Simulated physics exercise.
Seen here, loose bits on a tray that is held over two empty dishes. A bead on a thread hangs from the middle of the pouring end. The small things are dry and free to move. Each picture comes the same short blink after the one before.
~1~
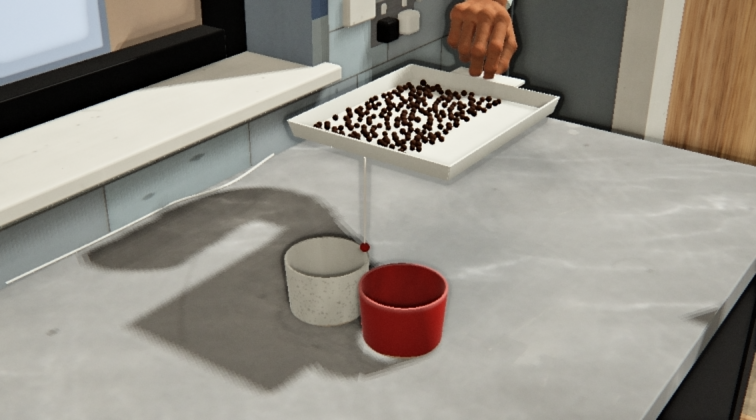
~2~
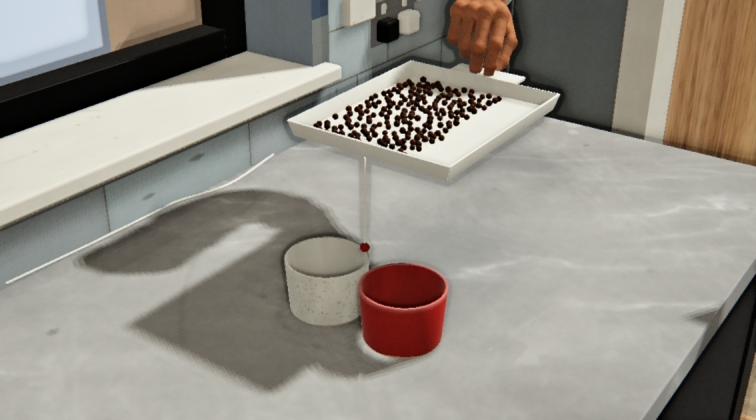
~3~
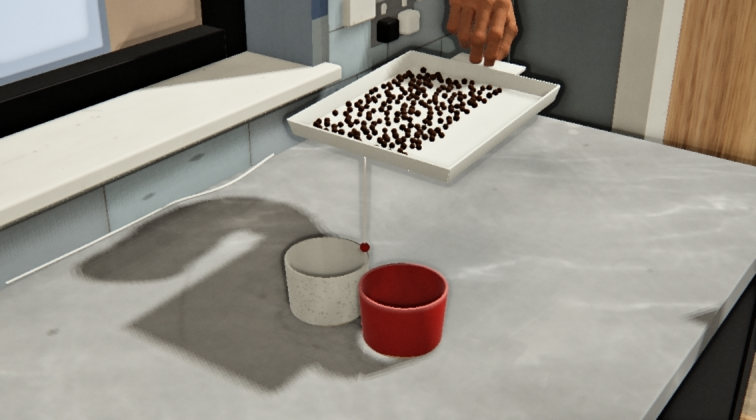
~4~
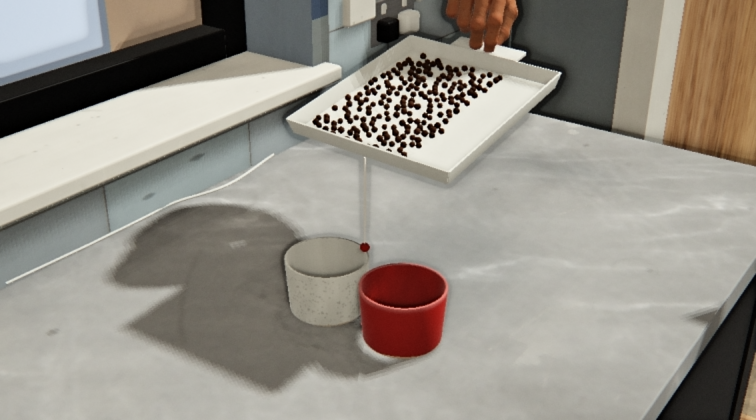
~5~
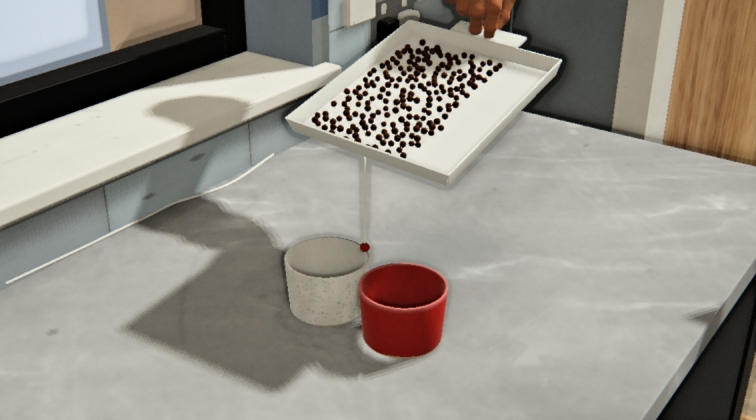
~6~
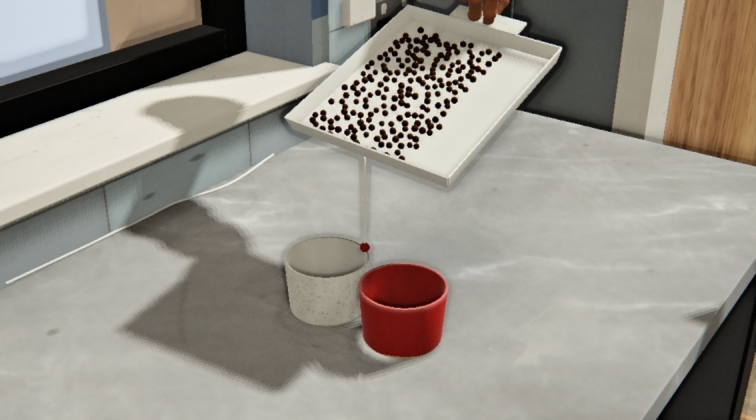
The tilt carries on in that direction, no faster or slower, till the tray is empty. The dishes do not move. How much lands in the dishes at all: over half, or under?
Together they catch the larger part.
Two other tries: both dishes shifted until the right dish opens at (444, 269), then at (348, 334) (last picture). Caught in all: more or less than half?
In turn: Under half; less than half.
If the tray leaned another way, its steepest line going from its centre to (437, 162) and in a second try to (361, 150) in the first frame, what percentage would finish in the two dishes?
About 60 and 50 per cent.
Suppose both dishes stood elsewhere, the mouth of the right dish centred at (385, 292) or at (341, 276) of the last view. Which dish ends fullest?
The first try: The right one. The second: The right one.
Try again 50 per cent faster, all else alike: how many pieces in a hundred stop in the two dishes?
Near 50 %.
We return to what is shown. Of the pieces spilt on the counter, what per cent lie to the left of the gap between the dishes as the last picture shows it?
It comes to 50 per cent or so.
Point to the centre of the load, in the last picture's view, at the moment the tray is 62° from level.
Near (391, 154).
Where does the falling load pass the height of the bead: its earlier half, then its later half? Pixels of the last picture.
Around (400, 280) and then (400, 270).
Shortly afterwards, tray tipped steeply; all but a few on the tray; only a few in the right dish; only a few outside both; a little in the air.
Next, tray tipped right over; near a quarter on the tray; near a quarter in the right dish; only a few in the left dish; a little outside both; near a third in the air.
Some moments later, tray tipped past a quarter turn; near two thirds in the right dish; only a few in the left dish; near a third outside both.
In the end, tray tipped past a quarter turn; near two thirds in the right dish; only a few in the left dish; near a third outside both.
